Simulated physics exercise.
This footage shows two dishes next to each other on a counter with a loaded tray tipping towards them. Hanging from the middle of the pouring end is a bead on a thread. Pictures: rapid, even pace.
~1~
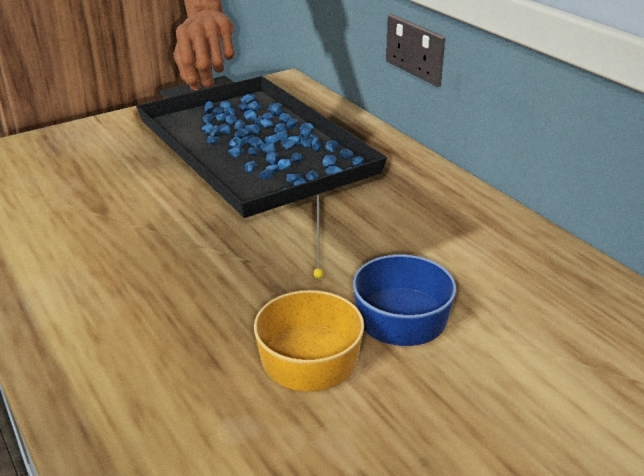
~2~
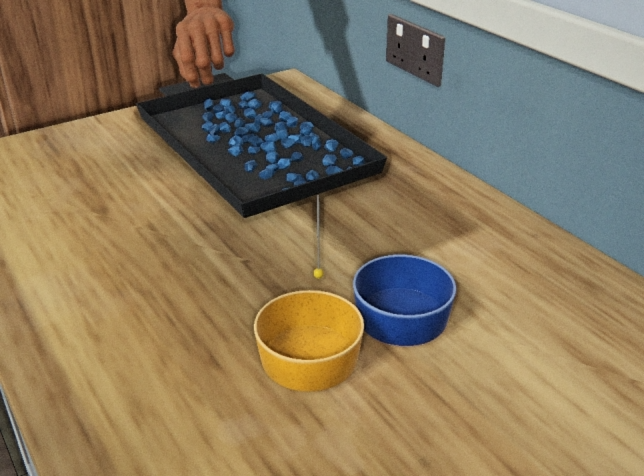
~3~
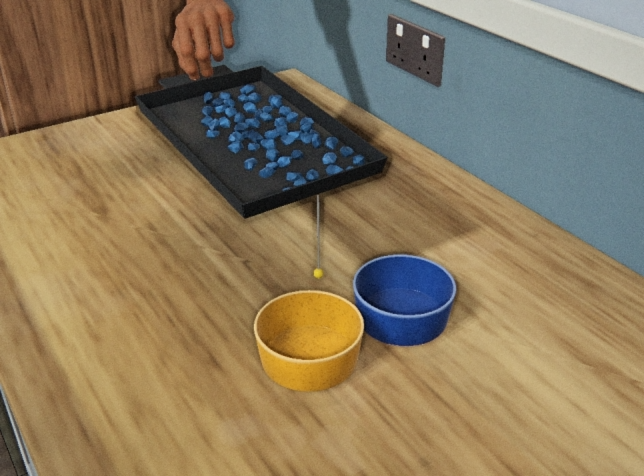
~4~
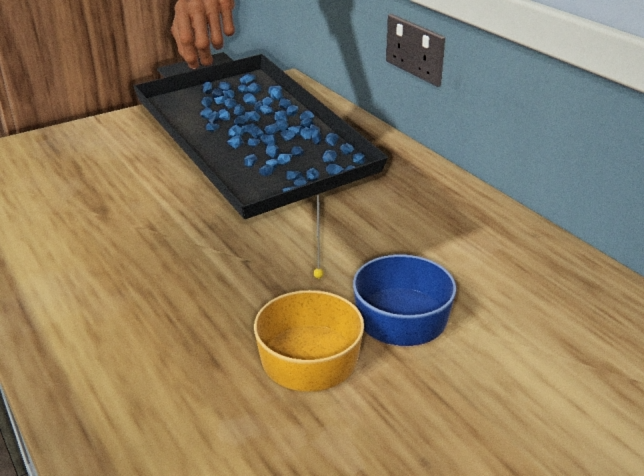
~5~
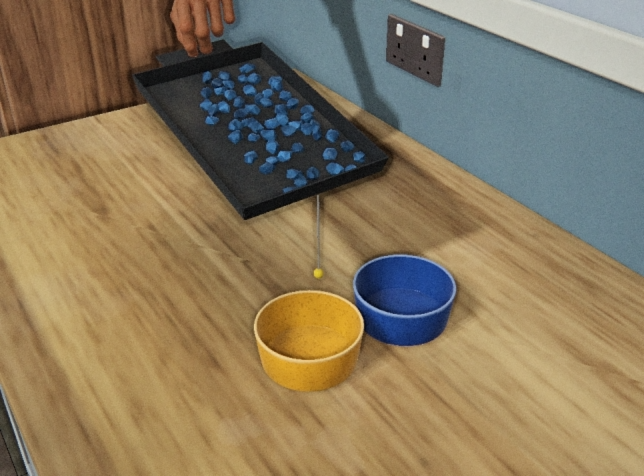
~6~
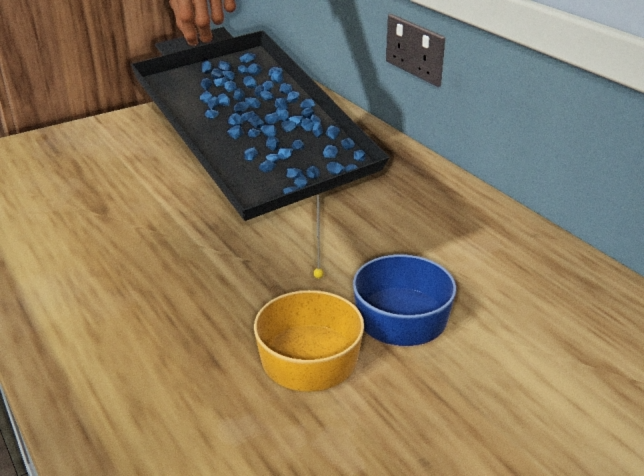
A dark tray of blue stones was slowly raised at its far end by a hand, its near edge staying above a yellow bowl and a blue bowl while a small bead hung still.
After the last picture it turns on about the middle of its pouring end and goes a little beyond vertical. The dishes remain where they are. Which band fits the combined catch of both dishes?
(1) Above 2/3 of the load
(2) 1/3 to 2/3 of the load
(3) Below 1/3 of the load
Above 2/3 of the load (1).
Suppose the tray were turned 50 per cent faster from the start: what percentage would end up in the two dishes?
About 80 in a hundred.
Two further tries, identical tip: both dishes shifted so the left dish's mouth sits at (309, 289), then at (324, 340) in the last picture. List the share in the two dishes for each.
30 %, then 70 %.
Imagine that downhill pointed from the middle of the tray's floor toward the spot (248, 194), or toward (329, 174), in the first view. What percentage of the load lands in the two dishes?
Case one near 50 %; case two near 90 %.
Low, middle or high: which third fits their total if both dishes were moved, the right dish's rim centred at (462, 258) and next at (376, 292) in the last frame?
Two tries, in turn: Below one third and above two thirds.
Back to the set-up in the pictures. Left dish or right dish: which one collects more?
It's the one on the left.
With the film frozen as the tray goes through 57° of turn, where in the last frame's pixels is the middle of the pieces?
At about (305, 167).
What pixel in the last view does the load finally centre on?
Roughly at pixel (310, 351).
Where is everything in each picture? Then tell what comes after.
In the first picture, corners of the pouring end (244, 201) and (382, 157), level; middle of the load (273, 140), aquarium stones; left dish (339, 369); right dish (435, 325); bead on its thread (319, 273).
In the second picture, corners of the pouring end (244, 201) and (382, 157), level; middle of the load (272, 138).
In the third picture, corners of the pouring end (244, 202) and (382, 156), tipped barely, lowest at the left corner; middle of the load (272, 135).
In the fourth picture, corners of the pouring end (244, 203) and (383, 156), tipped a little, lowest at the left corner; middle of the load (272, 129).
In the fifth picture, corners of the pouring end (245, 205) and (383, 156), tipped a little, lowest at the left corner; middle of the load (273, 124).
In the sixth picture, corners of the pouring end (245, 206) and (384, 156), tipped a little, lowest at the left corner; middle of the load (273, 119); left dish (339, 369); right dish (435, 325).
Just after the last frame, tray tipped steeply; almost all on the tray; just a few in the air.
A moment on, tray tipped right over; roughly two thirds on the tray; roughly a quarter in the left dish; just a few outside both; about a tenth in the air.
Further on, tray tipped past a quarter turn; the larger part in the left dish; just a few in the right dish; about a tenth outside both.
When it is over, tray tipped past a quarter turn; the larger part in the left dish; just a few in the right dish; about a tenth outside both.
